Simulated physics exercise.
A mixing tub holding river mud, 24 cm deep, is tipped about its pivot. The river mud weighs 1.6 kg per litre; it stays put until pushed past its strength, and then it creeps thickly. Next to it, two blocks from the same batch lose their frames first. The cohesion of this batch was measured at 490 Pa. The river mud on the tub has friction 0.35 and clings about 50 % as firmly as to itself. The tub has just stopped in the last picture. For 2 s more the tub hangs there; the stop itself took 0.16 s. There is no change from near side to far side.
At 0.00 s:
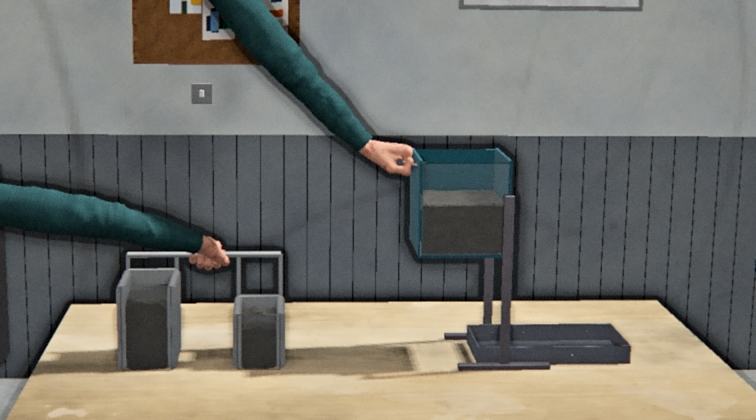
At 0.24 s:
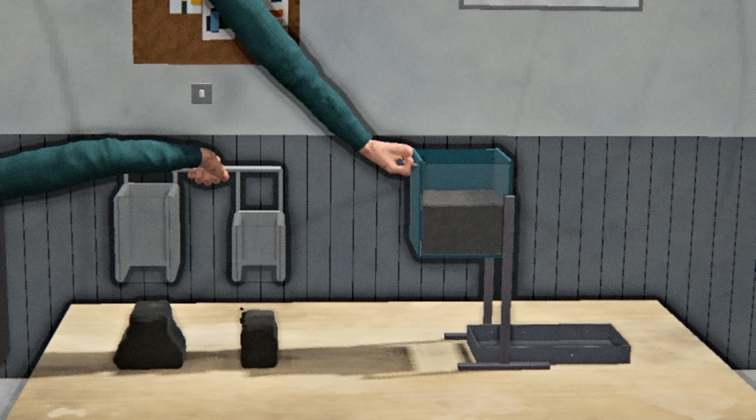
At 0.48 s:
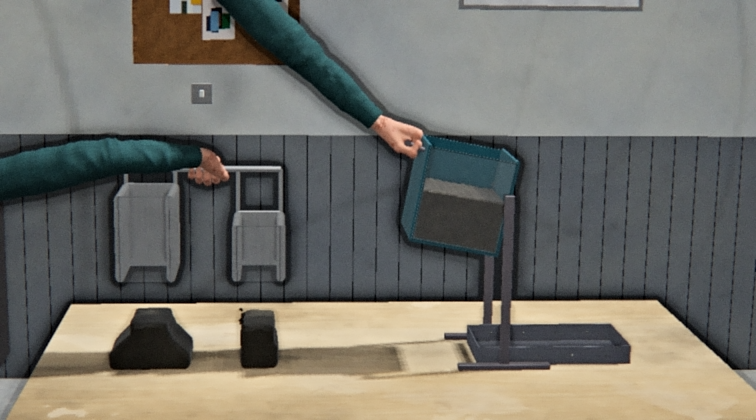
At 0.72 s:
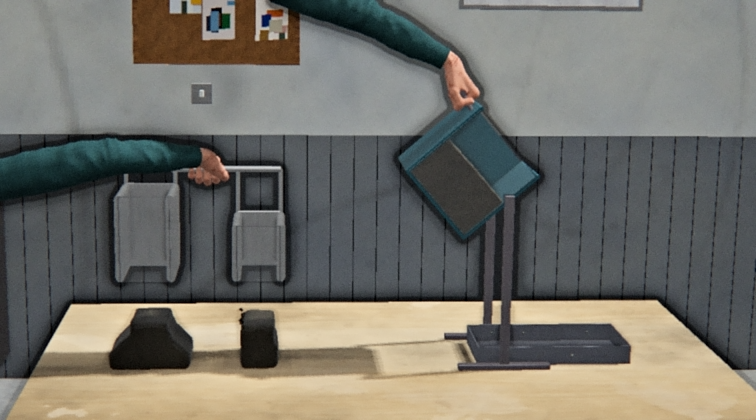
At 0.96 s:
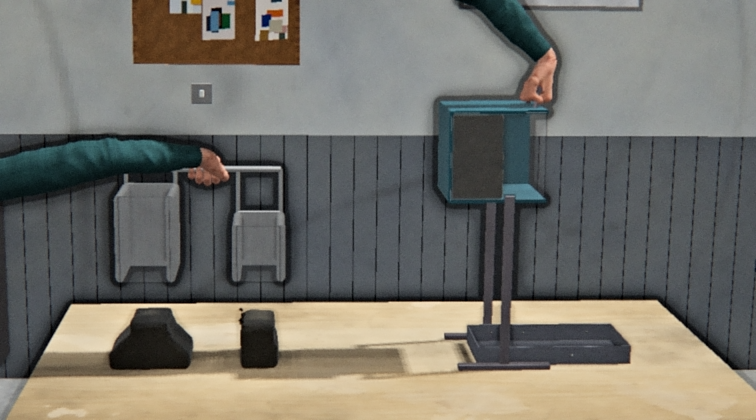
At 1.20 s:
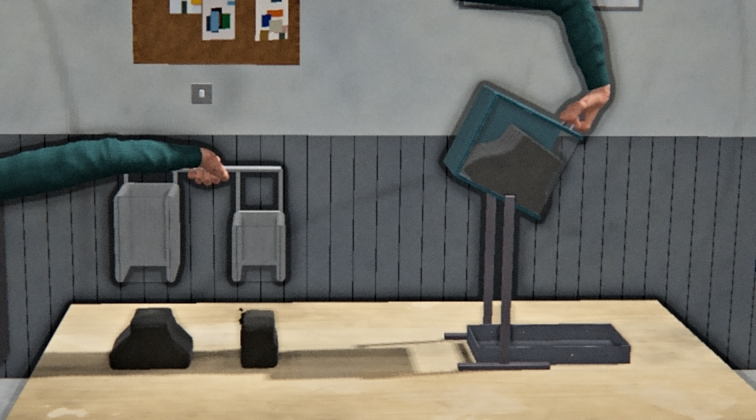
On a wooden table, two dark blocks slump as moulds lift, then a hand tips a tub clockwise.
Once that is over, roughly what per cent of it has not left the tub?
Around 0 percent.
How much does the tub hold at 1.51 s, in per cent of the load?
Some 0 per cent.
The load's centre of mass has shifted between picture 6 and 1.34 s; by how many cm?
Some 14 cm.
After 1.34 s, the tub is at 116 degrees and holds 41 %.
After 1.51 s, the tub is at 116 degrees and holds 0 %.
After 1.68 s, the tub is at 116 degrees and holds 0 %.
After 1.85 s, the tub is at 116 degrees and holds 0 %.
After 3.20 s, at the end, the tub is at 116 degrees and holds 0 %.
